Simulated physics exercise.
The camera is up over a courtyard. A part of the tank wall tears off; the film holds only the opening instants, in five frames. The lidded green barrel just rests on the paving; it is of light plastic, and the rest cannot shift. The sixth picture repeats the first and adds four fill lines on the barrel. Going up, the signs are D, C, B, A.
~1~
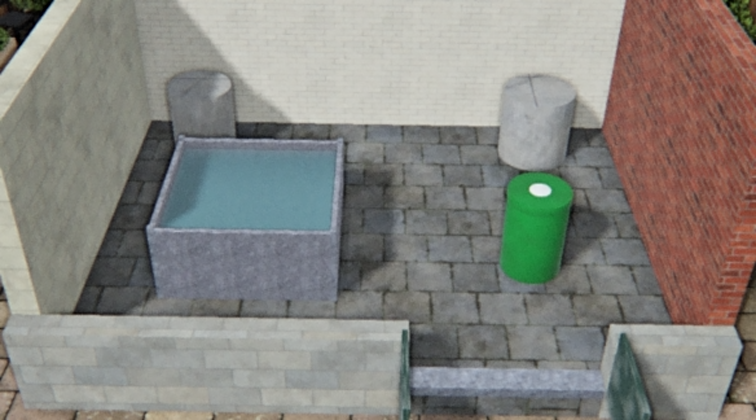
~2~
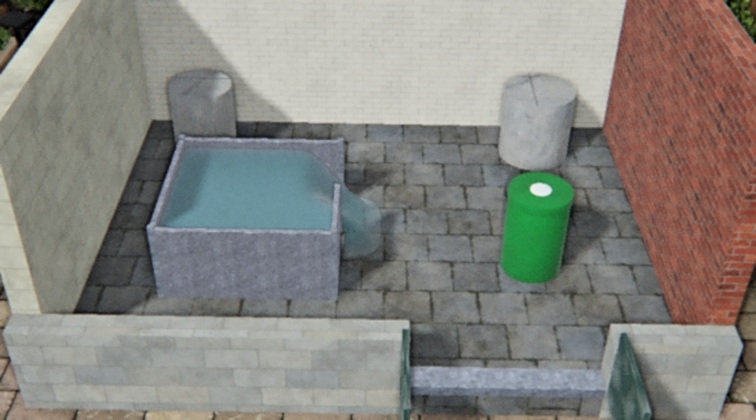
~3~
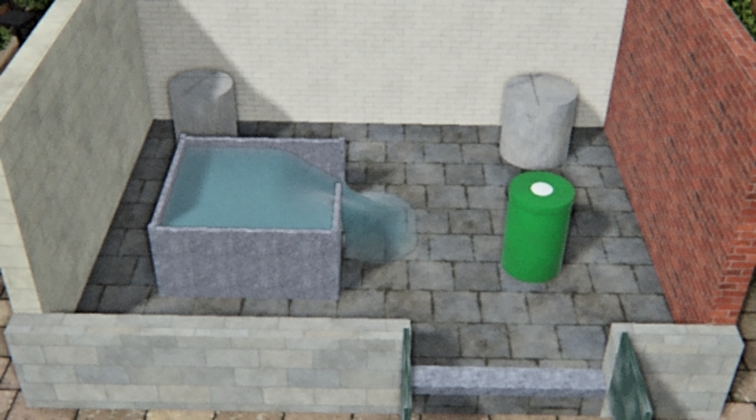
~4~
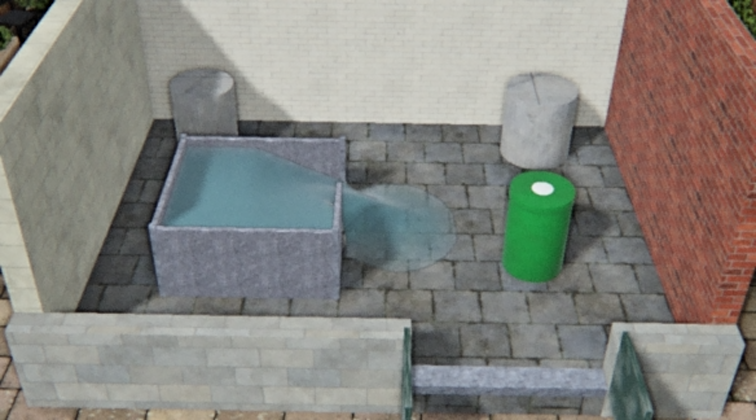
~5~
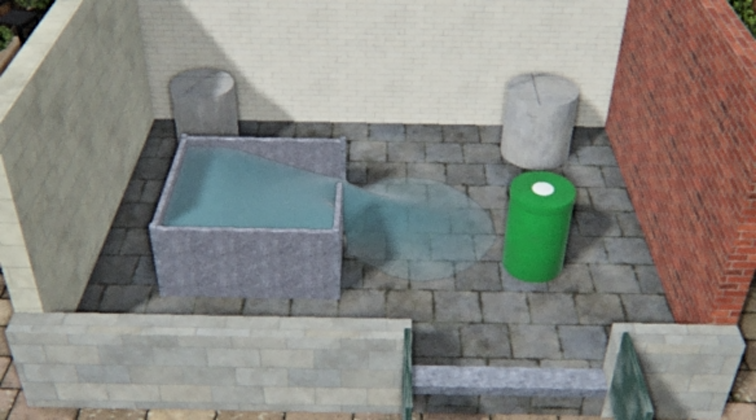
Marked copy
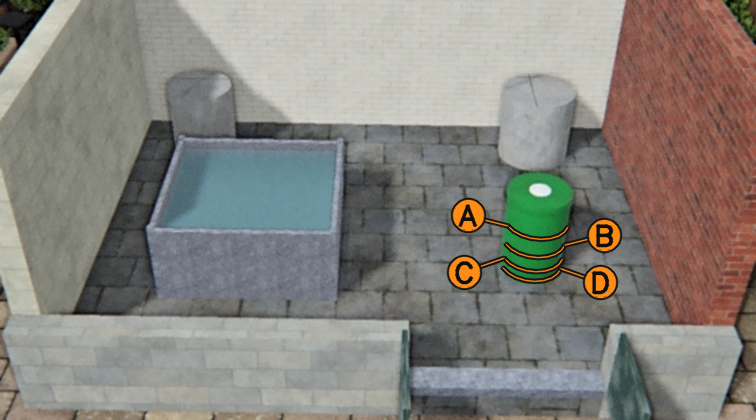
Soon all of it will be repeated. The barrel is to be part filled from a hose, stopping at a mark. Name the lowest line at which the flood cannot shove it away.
That is level B.
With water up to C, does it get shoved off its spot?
Yes, it does.
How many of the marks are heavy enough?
Two of the four.
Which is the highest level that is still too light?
Level C.
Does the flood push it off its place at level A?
No, not at all.
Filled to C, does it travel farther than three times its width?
No, less.
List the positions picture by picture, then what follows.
Lid of the green barrel at (540, 191); tank full, its middle at (253, 189); open gate at (509, 327).
Water covers 2 % of the ground and is seen nearest the barrel at (373, 235).
Water covers 4 % of the ground and is seen nearest the barrel at (406, 236).
Water covers 7 % of the ground and is seen nearest the barrel at (444, 242).
Lid of the green barrel at (543, 189); water covers 10 % of the ground and is seen nearest the barrel at (477, 246).
On the marked copy, A at (540, 239); B at (538, 257); C at (535, 271); D at (534, 281); from the bottom up D, C, B, A.
Choosing A, it does not move.
Choosing B, it does not move.
Choosing C, it is pushed about its own width away.
Choosing D, it is pushed about 3 times its own width away.
